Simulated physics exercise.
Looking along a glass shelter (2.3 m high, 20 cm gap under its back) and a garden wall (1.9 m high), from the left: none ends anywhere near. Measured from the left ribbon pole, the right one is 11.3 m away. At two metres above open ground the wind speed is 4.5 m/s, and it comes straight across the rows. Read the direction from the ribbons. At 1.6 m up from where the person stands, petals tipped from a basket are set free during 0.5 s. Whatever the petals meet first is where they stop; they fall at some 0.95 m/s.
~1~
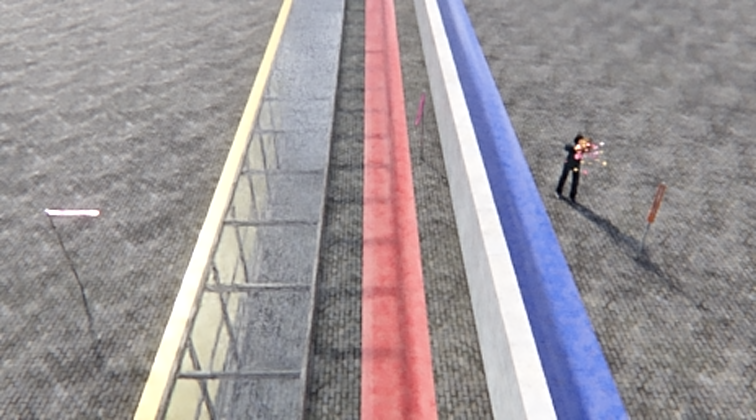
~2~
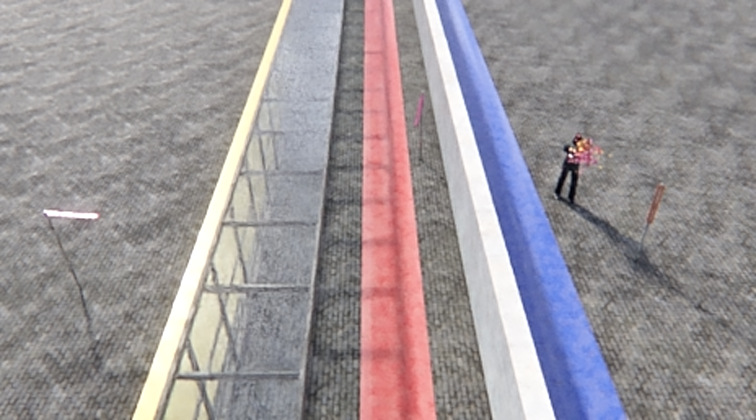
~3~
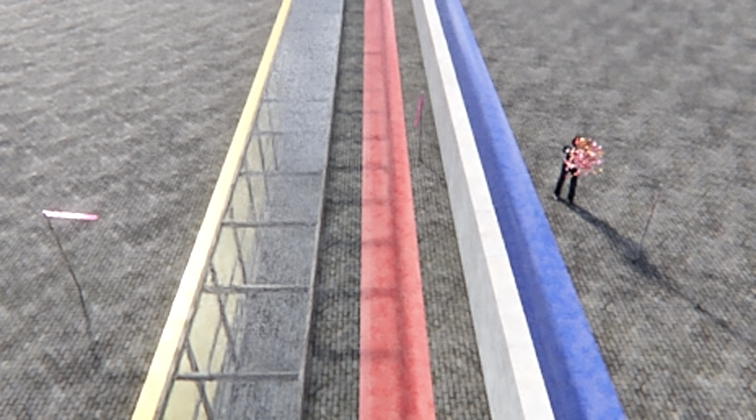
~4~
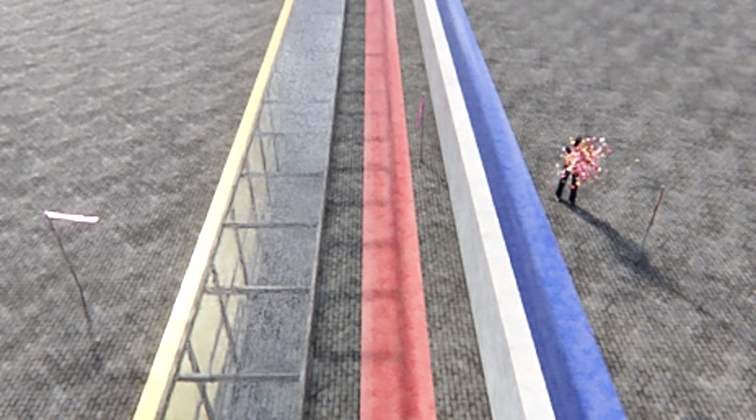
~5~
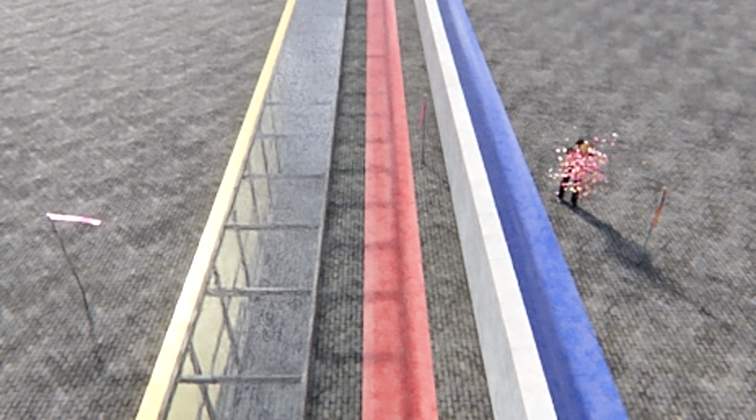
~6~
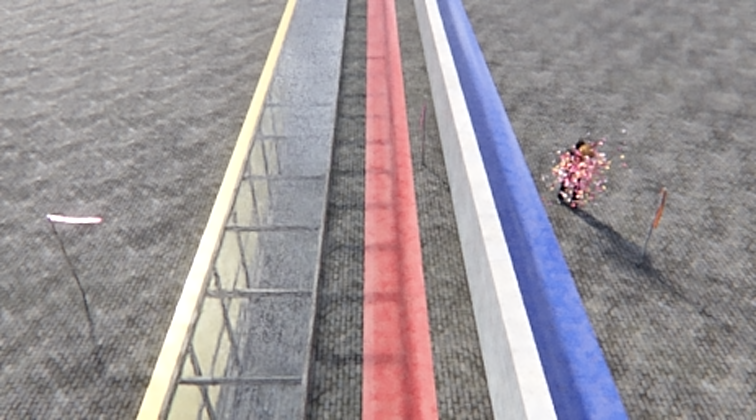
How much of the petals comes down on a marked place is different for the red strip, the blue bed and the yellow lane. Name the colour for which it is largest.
The blue one gets the largest share.
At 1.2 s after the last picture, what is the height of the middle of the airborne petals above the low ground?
About 0.6 m high.
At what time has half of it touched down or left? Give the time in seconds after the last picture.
Estimated time: Close to 1.6 s.
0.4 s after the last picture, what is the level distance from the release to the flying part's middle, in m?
Roughly 0.0 m.
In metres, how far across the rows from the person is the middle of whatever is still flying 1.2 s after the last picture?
That comes to around 0.5 m.
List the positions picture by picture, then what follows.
The left ribbon ends at (97, 213), leaning 90 degrees to the right, the petals in the air span x = 575 to 600 around y = 155 and it comes from (585, 151), in the first frame.
The right ribbon ends at (649, 223), hanging almost straight, the petals in the air span x = 570 to 600 around y = 155, the yellow one passes (218, 263), the blue one passes (534, 258) and the red one passes (391, 260), in the second frame.
The inner ribbon ends at (415, 126), hanging almost straight, the petals in the air span x = 570 to 600 around y = 160 and the top of the garden wall crosses (467, 145), in the third frame.
The left ribbon ends at (97, 219), leaning 85 degrees to the right, the petals in the air span x = 565 to 600 around y = 160, the yellow one passes (240, 194), the blue one passes (511, 191) and the red one passes (388, 193), in the fourth frame.
The right ribbon ends at (654, 226), hanging almost straight and the petals in the air span x = 565 to 600 around y = 165, in the fifth frame.
The petals in the air span x = 555 to 605 around y = 170 and the top of the glass shelter crosses (292, 134), in the sixth frame.
Then, 0.4 s after the last picture, 0 % lies on the yellow lane, 0 % on the blue bed and 0 % on the red strip; 2 % has touched down or left; the middle of what still flies is 1.0 m above the low ground, near (573, 183).
Then, 1.2 s after the last picture, 0 % lies on the yellow lane, 12 % on the blue bed and 0 % on the red strip; 34 % has touched down or left; the middle of what still flies is 0.6 m above the low ground, near (557, 196).
Then, 2.7 s after the last picture, 0 % lies on the yellow lane, 42 % on the blue bed and 0 % on the red strip; 81 % has touched down or left; the middle of what still flies is 0.7 m above the low ground, near (543, 193).
Then, 7.2 s after the last picture, 0 % lies on the yellow lane, 51 % on the blue bed and 0 % on the red strip; 99 % has touched down or left.
Then, 44.2 s after the last picture, 0 % lies on the yellow lane, 51 % on the blue bed and 0 % on the red strip; 100 % has touched down or left.
